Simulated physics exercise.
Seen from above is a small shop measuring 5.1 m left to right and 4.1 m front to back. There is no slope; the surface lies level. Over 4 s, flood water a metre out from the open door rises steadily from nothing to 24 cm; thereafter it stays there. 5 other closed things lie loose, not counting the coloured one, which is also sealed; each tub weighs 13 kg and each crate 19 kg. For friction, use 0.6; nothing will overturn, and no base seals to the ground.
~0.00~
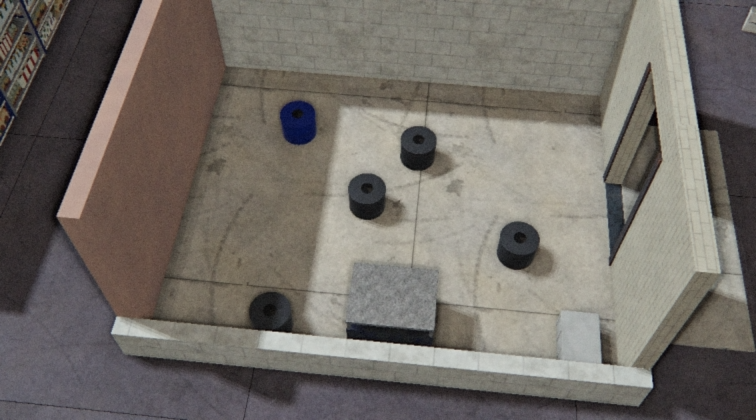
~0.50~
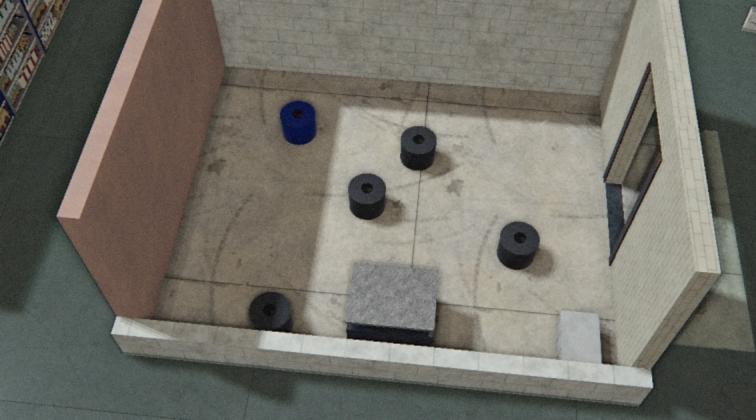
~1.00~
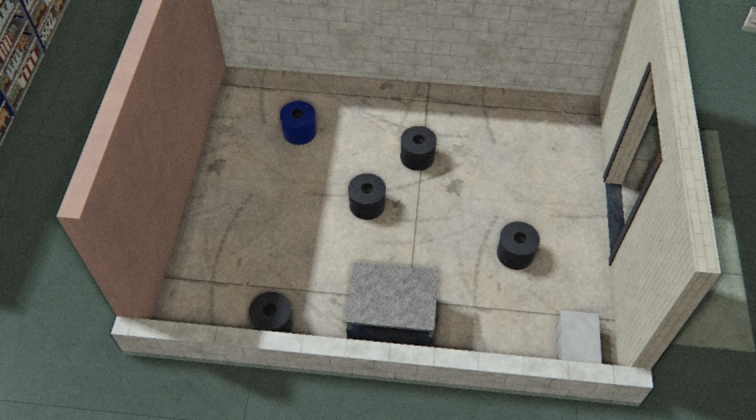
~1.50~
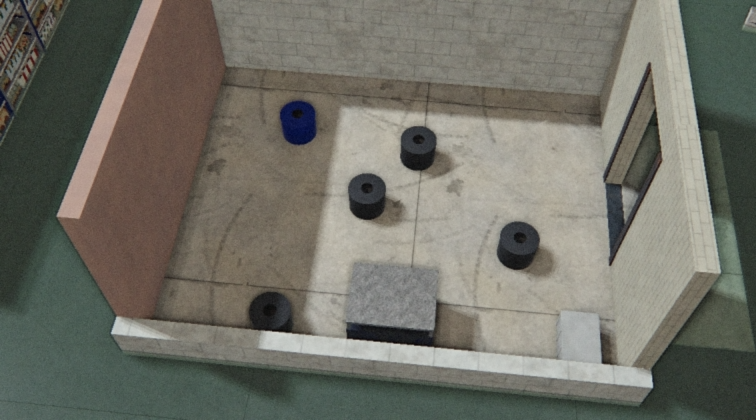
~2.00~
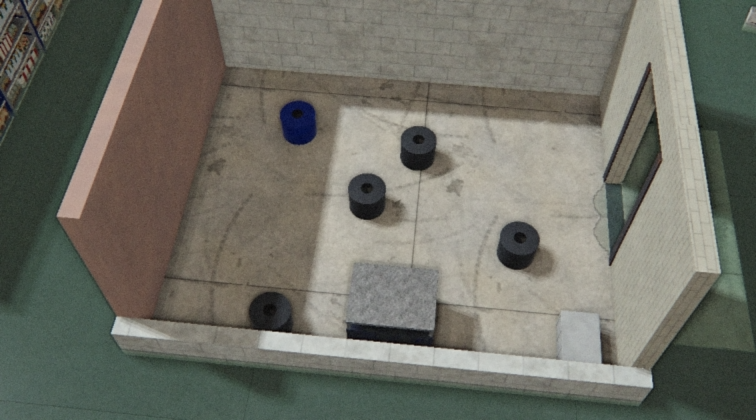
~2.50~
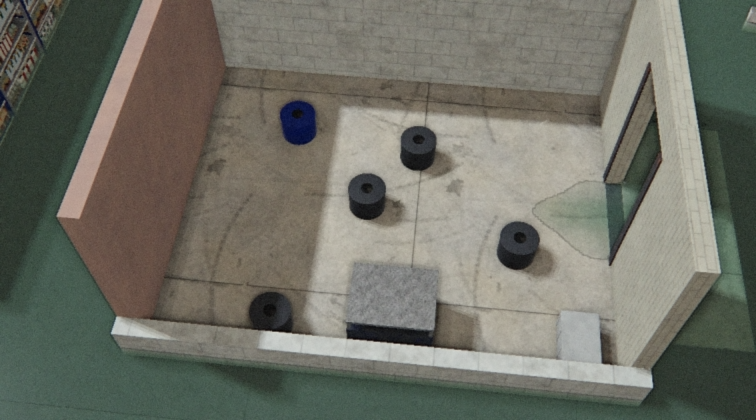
Greenish water crept in through the opening in the right wall and spread a little way across the shop floor, while the blue tub, the dark round tubs and the grey block stayed still.
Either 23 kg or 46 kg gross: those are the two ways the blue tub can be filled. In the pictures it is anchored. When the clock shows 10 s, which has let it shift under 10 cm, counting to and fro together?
I predict even the lighter option keeps it in place.
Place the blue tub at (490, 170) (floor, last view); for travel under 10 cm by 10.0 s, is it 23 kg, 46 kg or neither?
The answer: Either weight will do.
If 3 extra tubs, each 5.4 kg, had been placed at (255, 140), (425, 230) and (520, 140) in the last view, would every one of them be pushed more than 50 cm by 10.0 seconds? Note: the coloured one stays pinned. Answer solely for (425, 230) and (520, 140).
Results: Threshold exceeded; threshold exceeded.
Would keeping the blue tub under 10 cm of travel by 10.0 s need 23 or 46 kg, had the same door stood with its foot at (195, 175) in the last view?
If so, then the first option suffices.
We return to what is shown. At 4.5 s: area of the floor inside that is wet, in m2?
Somewhere about 8.0 m2, give or take.
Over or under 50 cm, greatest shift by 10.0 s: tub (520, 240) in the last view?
It is past it.
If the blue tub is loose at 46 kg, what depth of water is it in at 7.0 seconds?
Something like 3 centimetres.
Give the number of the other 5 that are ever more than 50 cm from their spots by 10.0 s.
That makes 2.
After 3.5 s the blue tub would be 0 cm from its start with 23 kg and 0 cm from its start with 46 kg; 0 cm of water round it then.
After 4.5 s the blue tub would be 0 cm from its start with 23 kg and 0 cm from its start with 46 kg; 0 cm of water round it then.
After 7.0 s the blue tub would be 0 cm from its start with 23 kg and 0 cm from its start with 46 kg; 3 cm of water round it then.
After 10.0 s the blue tub would be 0 cm from its start with 23 kg and 0 cm from its start with 46 kg; 9 cm of water round it then.
